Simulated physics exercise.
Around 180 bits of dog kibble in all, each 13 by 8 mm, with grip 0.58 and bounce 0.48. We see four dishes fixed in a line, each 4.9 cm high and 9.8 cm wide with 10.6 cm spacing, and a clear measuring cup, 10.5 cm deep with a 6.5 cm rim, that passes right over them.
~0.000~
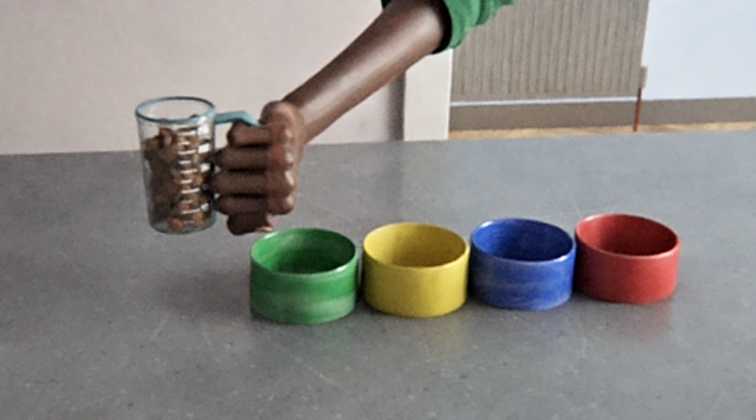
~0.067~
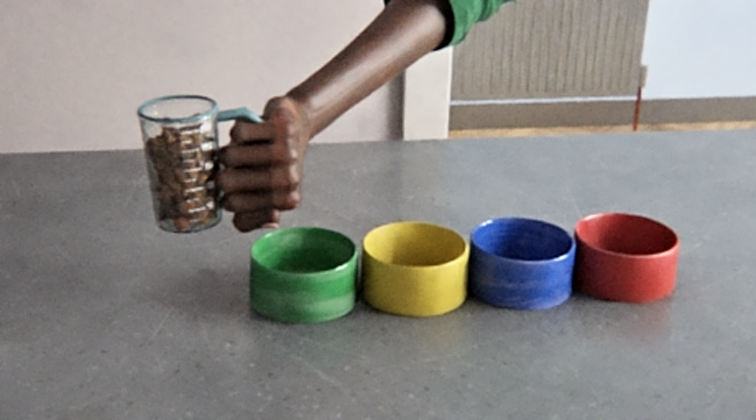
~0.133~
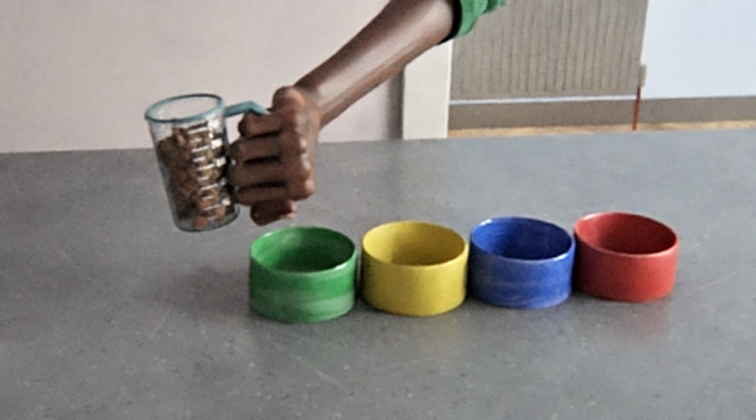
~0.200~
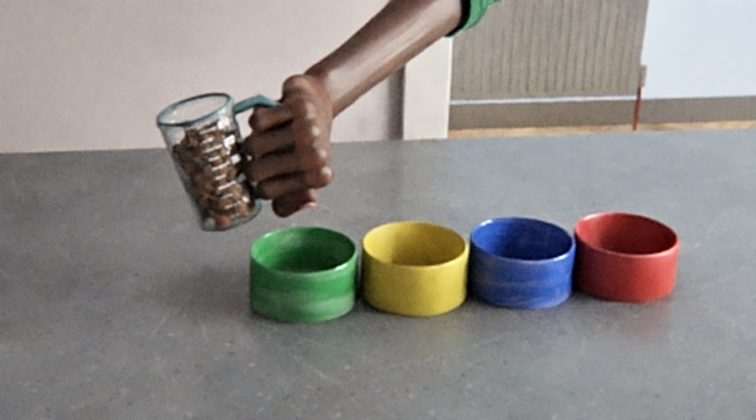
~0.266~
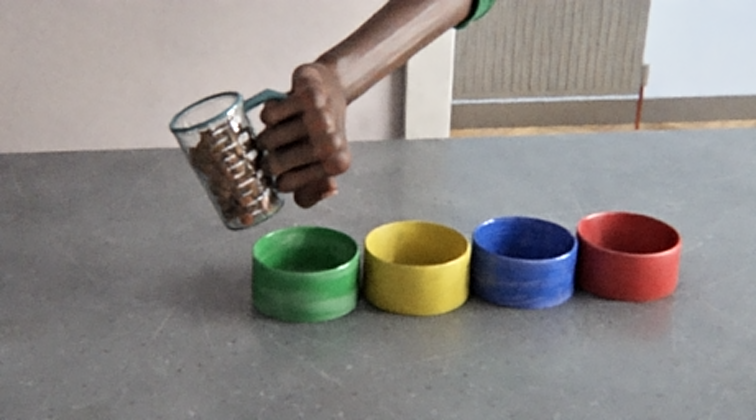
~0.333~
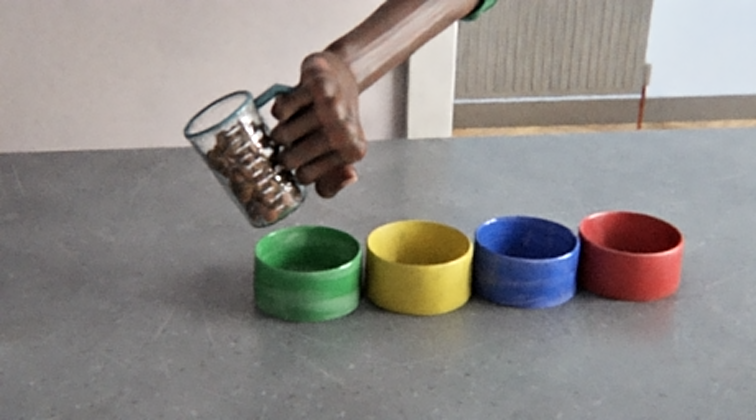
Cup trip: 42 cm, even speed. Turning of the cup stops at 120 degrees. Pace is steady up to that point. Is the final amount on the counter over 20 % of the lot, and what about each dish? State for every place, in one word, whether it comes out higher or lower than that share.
Red: Lower, blue: Lower, green: Lower, yellow: Higher, counter: Lower.
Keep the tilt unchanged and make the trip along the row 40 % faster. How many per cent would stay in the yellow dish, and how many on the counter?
Then: Yellow 10, counter 10.
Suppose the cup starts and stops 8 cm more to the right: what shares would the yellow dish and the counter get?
The yellow dish would get 10 and the counter 10.
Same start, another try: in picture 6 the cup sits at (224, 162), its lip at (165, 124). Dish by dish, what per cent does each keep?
Per cent kept: Red 0; blue 0; green 40; yellow 50.
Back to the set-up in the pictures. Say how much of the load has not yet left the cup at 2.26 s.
Estimate: Around 0 % of the load.
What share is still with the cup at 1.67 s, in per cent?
Around 5 per cent of the load.
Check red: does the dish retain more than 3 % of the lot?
Result for red: No, it doesn't.
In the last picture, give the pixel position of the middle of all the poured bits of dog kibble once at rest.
Centre at rest: Approx. (425, 272) px.
After 1.13 s, tilt 114 degrees; cup holds 90 %, green 5 %, yellow 5 %.
After 1.67 s, tilt 120 degrees; cup holds 5 %, blue 5 %, green 5 %, yellow 80 %.
After 2.26 s, tilt 120 degrees; cup holds 0 %, blue 10 %, green 5 %, yellow 80 %.
By 2.6 s all is still; red 0 %, blue 10 %, green 5 %, yellow 80 %, counter 5 %.
